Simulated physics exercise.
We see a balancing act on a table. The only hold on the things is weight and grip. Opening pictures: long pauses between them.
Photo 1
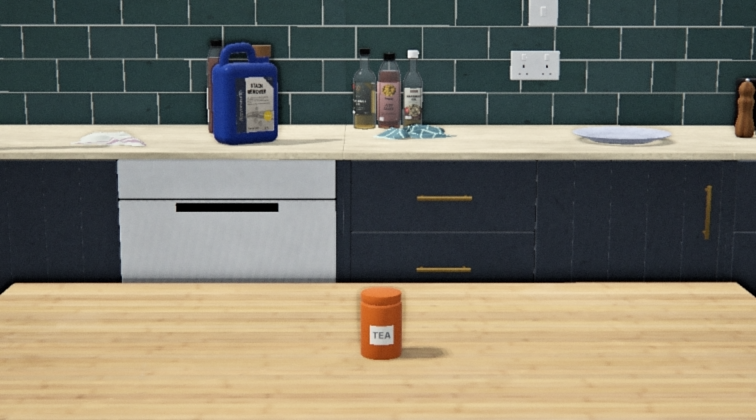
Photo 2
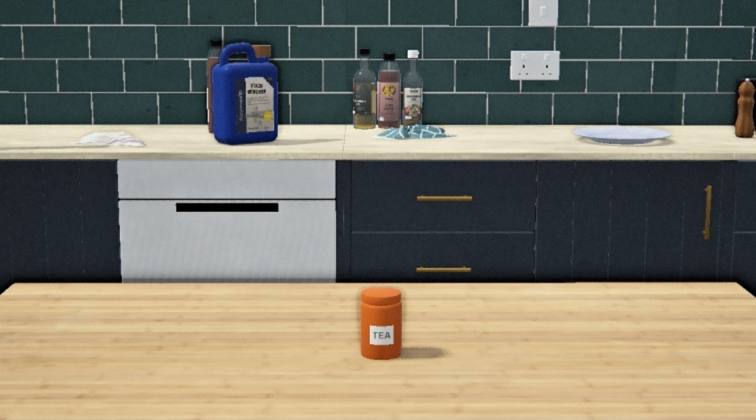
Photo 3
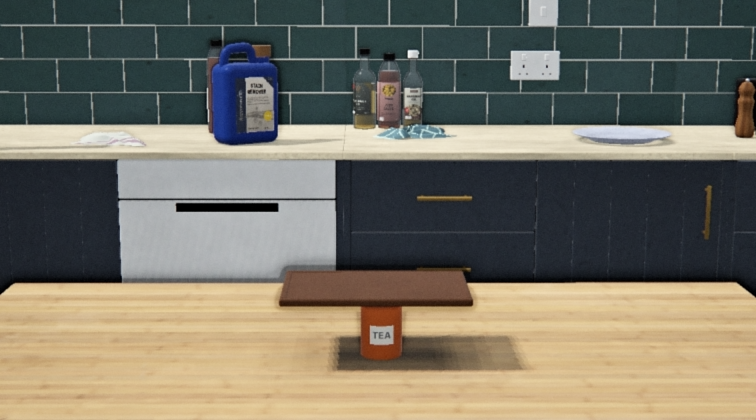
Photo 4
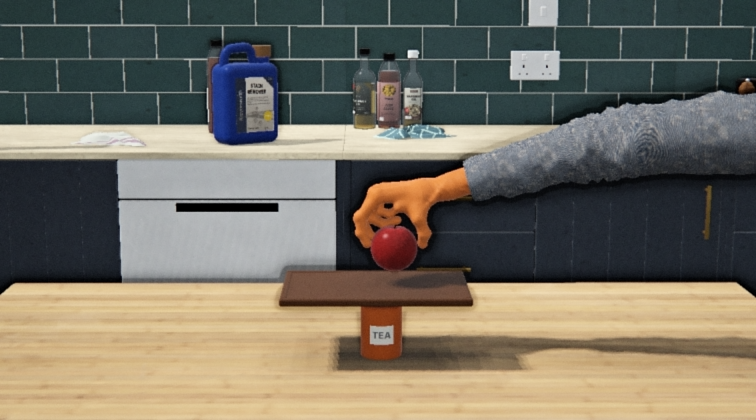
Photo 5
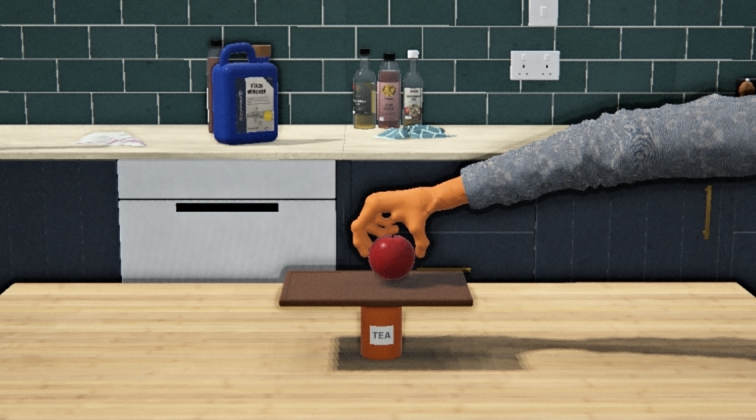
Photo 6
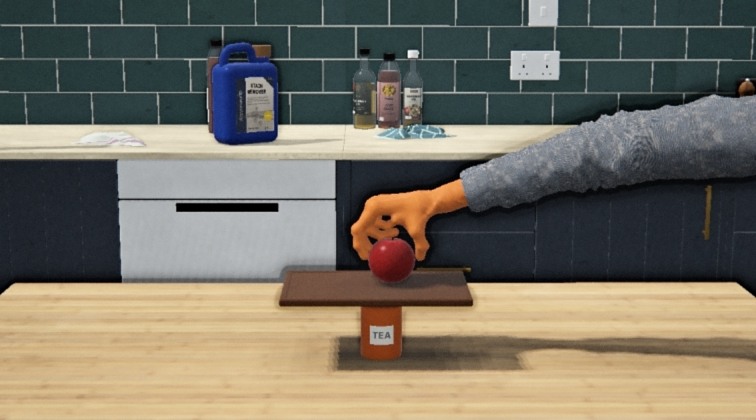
On a kitchen table, a brown board appearing atop an orange tea tin and a hand lowering a red apple onto it.
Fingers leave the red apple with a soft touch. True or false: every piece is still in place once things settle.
True.
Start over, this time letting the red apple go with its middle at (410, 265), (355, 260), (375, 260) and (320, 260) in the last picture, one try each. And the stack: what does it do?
Stands firm, stands firm, stands firm, topples.
Then, 0.50 s on from there, no change.
Then, 1.30 s on from there, red apple resting near (392, 261).
In the end, all 3 unmoved. At the end, from the last picture's camera, red apple near (392, 261). The stack stays up.
